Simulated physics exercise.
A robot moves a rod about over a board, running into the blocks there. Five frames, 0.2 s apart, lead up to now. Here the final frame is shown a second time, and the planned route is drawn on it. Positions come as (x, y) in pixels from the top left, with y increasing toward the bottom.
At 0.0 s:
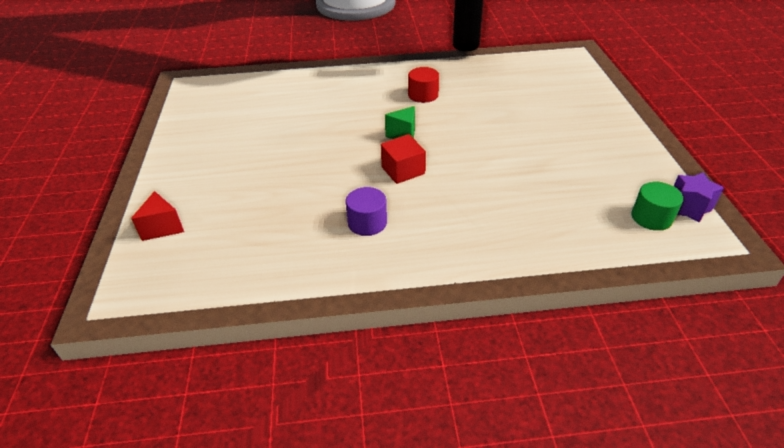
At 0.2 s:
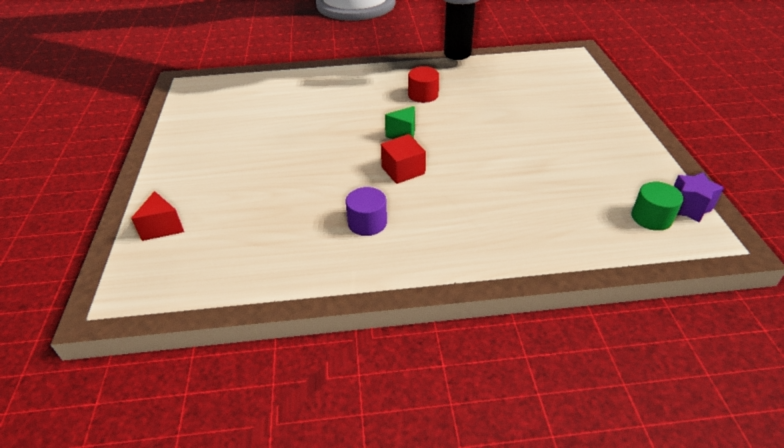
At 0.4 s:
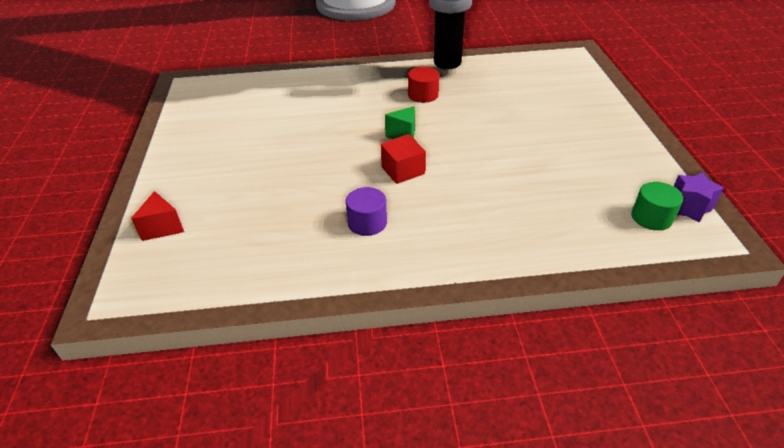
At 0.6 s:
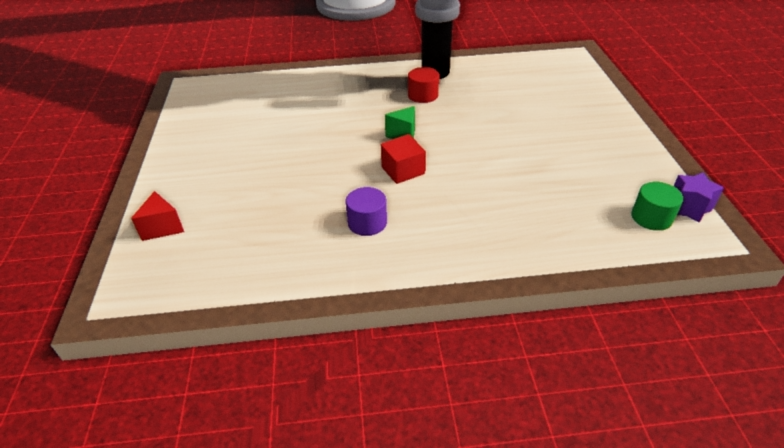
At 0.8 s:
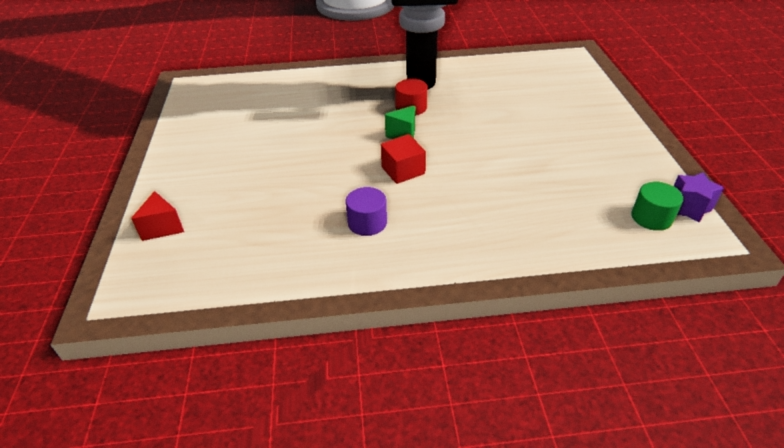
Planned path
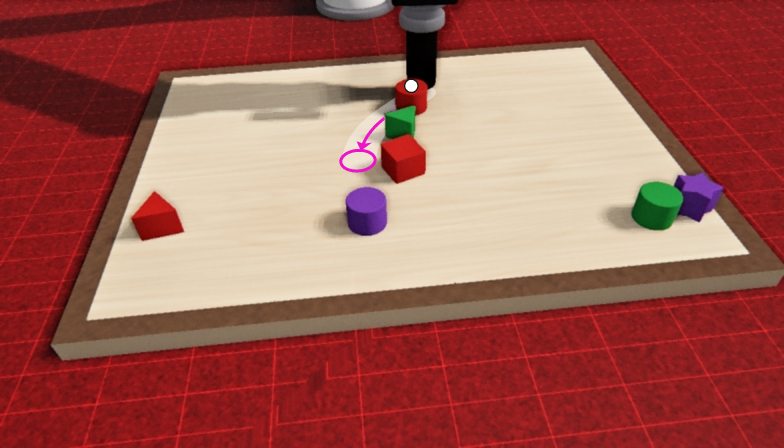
Robot arm lowering a black rod toward the viewer and left across a board, nudging a red cylinder close to a green triangular block.
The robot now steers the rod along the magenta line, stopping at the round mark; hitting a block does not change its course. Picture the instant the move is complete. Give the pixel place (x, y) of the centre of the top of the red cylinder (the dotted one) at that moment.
The centre of its top face lies at (391, 141).
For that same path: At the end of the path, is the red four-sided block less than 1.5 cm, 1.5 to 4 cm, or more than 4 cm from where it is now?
Goes 1.5 to 4 cm.
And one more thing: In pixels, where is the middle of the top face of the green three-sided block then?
I'd say the green three-sided block ends with its top centre at (421, 130).
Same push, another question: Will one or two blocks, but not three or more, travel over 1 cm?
My answer is no.
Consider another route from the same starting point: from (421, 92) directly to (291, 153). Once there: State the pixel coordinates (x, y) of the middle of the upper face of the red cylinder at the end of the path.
Just about (391, 104).
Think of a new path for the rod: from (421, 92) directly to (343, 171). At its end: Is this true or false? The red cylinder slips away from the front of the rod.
This is true.
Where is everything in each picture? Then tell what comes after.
The first picture shows tip of the rod (466, 46), middles of tops, red four-sided block (403, 147), green three-sided block (404, 114), red cylinder (424, 74).
The second picture shows rod (458, 55), nothing pushed.
The third picture shows rod (448, 64), nothing pushed.
The fourth picture shows rod (436, 74), nothing pushed.
The fifth picture shows rod (421, 84), red four-sided block (403, 147), green three-sided block (404, 114), red cylinder (411, 86).
The line goes from (421, 92) via (394, 111) and (370, 133), ending at (358, 160); the dot is on the red cylinder.
The first path, step by step. One third of the way, rod (394, 103); green three-sided block (406, 120); red cylinder (396, 106).
Two thirds of the way, rod (369, 125); green three-sided block (417, 129), turned 35° anticlockwise; red cylinder (388, 126).
At the end, rod (357, 152); red four-sided block (416, 158); green three-sided block (421, 130), turned 60° anticlockwise; red cylinder (391, 141).
